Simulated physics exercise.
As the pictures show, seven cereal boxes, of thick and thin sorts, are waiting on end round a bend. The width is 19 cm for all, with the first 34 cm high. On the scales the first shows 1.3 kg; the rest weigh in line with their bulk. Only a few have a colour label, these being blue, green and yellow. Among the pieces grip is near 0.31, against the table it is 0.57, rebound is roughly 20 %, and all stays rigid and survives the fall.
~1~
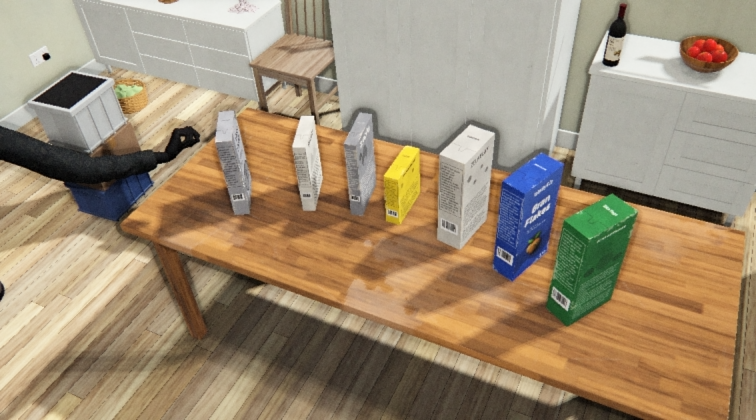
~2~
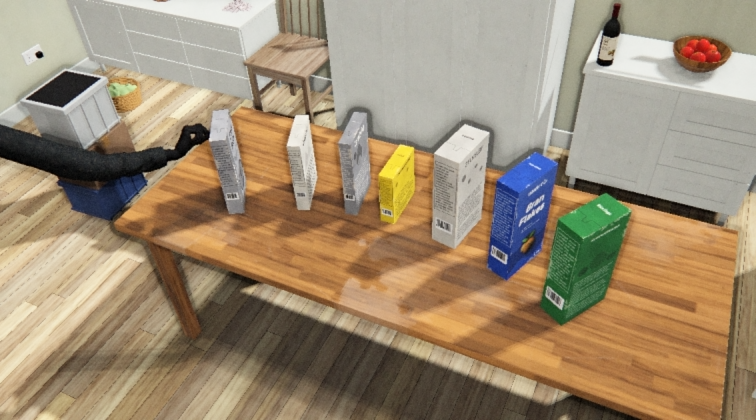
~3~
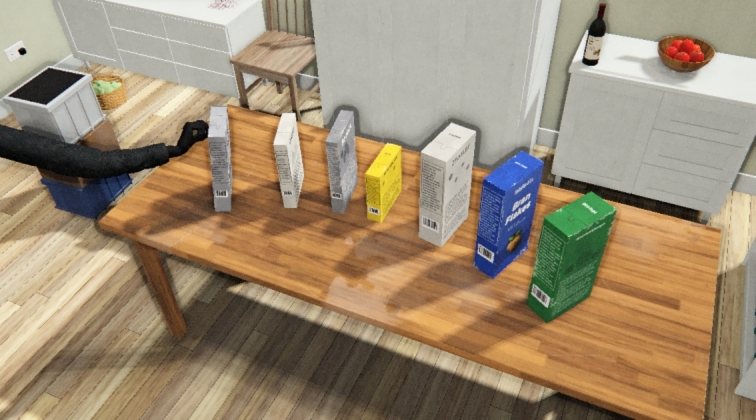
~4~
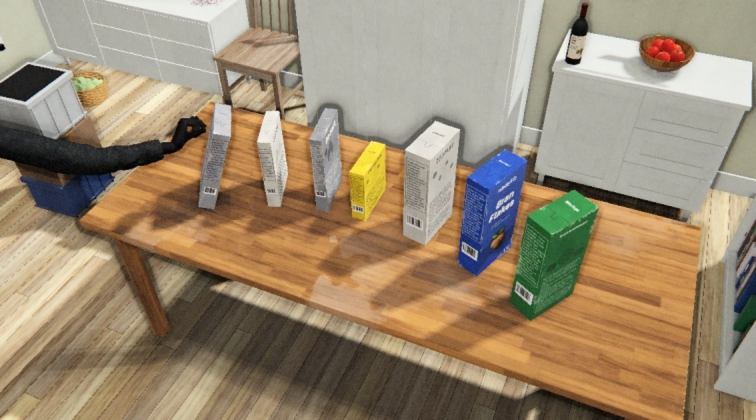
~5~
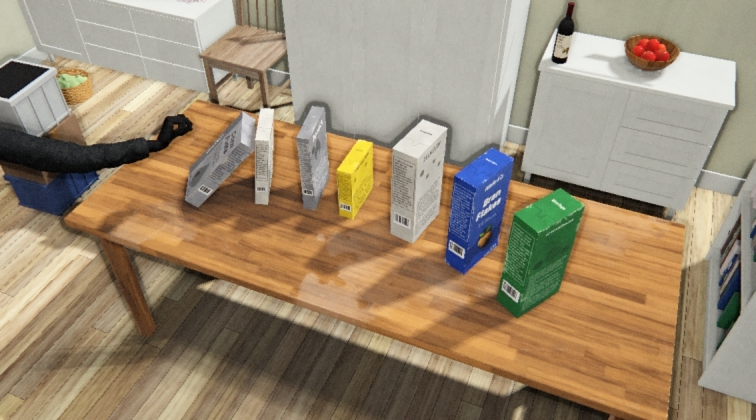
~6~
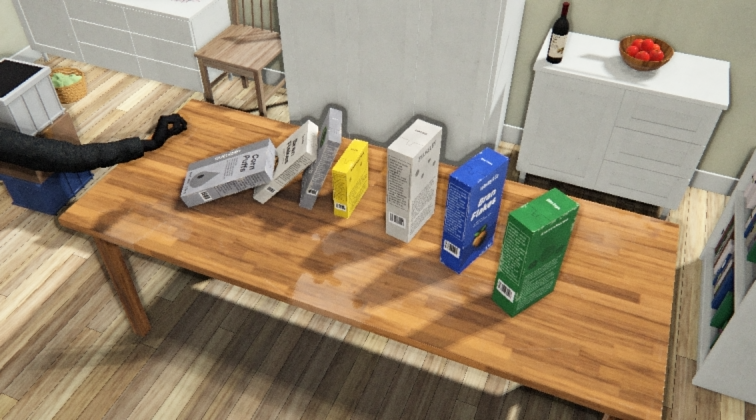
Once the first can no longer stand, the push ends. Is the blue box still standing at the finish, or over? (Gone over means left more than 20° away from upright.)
Still standing.
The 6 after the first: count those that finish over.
That would be 3 of them.
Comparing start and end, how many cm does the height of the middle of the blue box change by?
I'd say it sits close to 0 centimetres lower by the end.
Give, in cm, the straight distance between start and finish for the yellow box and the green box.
Yellow 10 cm, green 0 cm.
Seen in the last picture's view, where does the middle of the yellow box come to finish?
Near (380, 204).
Then, 0.06 s past the last view, 2 of the 6 other boxes over; blue box unmoved; yellow box 12° from how it stood.
Then, 0.15 s past the last view, 3 of the 6 other boxes over; blue box unmoved; yellow box 48° from how it stood.
Then, 0.41 s past the last view, 3 of the 6 other boxes over; blue box unmoved; yellow box lying flat.
In the end, 3 of the 6 other boxes over; blue box unmoved; yellow box lying flat; green box unmoved. Three left standing. From the last view, middles, blue box near (473, 213), yellow box near (380, 204).
